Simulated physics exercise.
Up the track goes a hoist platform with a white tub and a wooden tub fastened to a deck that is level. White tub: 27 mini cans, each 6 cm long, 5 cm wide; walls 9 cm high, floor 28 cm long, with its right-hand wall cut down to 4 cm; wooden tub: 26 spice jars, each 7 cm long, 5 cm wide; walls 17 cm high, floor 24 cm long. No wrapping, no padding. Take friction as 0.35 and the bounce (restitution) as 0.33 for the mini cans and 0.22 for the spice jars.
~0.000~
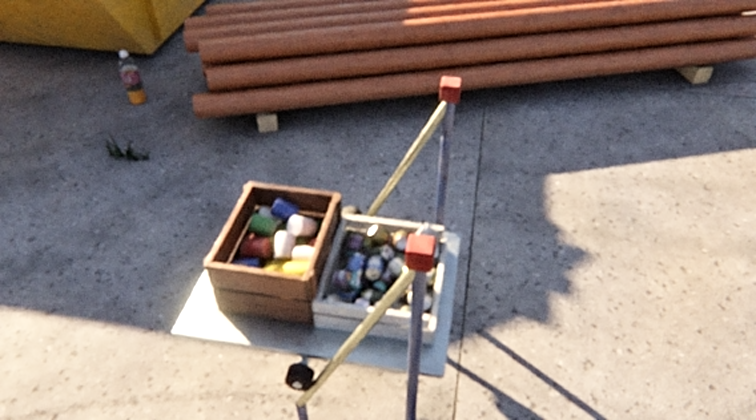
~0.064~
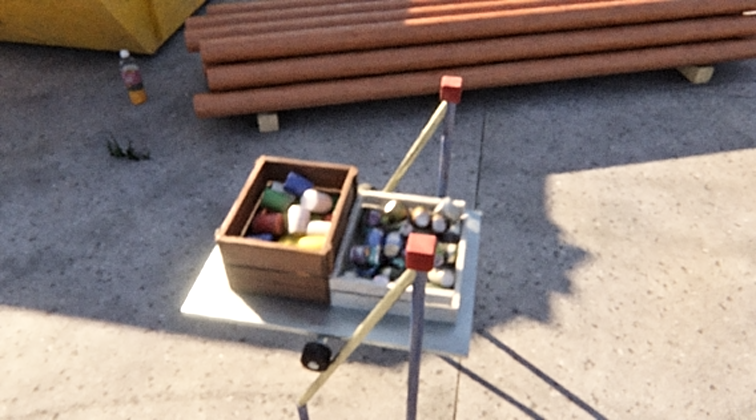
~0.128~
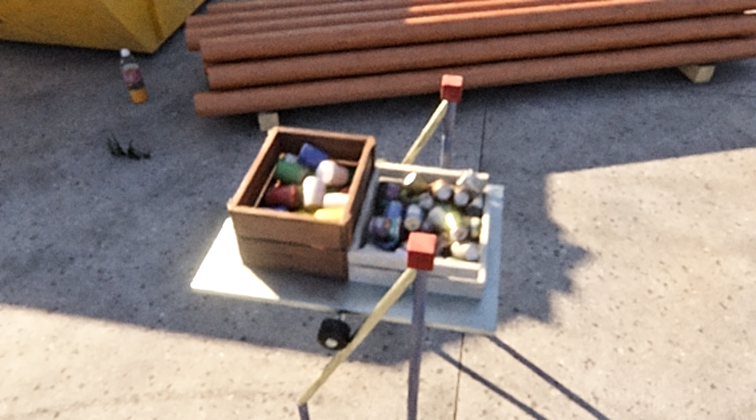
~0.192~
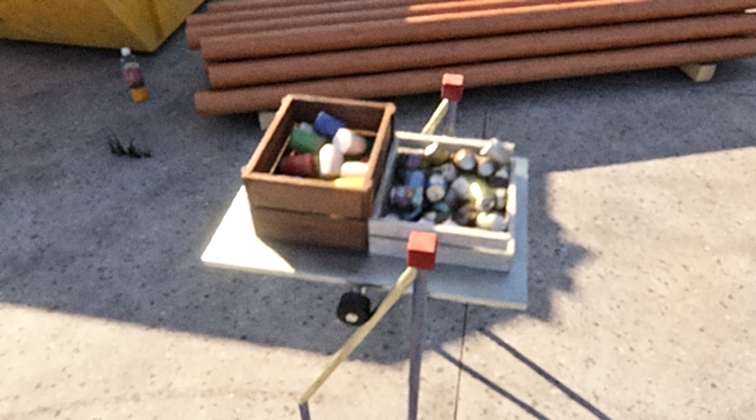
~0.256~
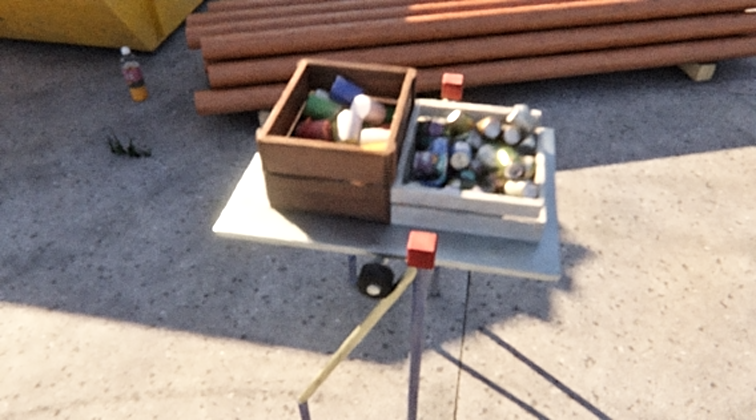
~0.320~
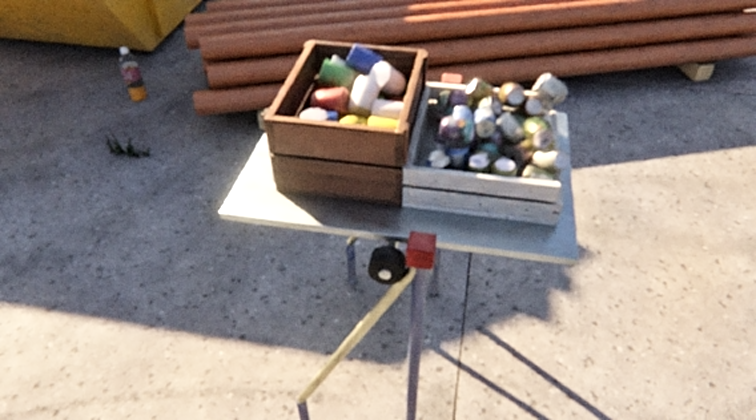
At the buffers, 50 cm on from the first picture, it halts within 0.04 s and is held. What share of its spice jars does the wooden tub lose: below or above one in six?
Under a sixth of the spice jars leave the wooden tub.
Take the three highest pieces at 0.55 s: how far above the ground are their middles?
Some 102 cm up.
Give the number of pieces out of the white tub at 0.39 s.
Out by then, roughly: White tub 2.
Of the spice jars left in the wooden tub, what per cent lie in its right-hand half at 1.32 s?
About 50 per cent.
After 0.39 s, the white tub is down by 2 of 27 and the wooden tub has all 26.
After 0.55 s, the white tub is down by 6 of 27 and the wooden tub has all 26.
After 0.77 s, the white tub is down by 12 of 27 and the wooden tub is down by 1 of 26.
Outcome (at 1.32 s), the white tub is down by 12 of 27 and the wooden tub is down by 1 of 26. Asked share, 1 of 26, 4 per cent.
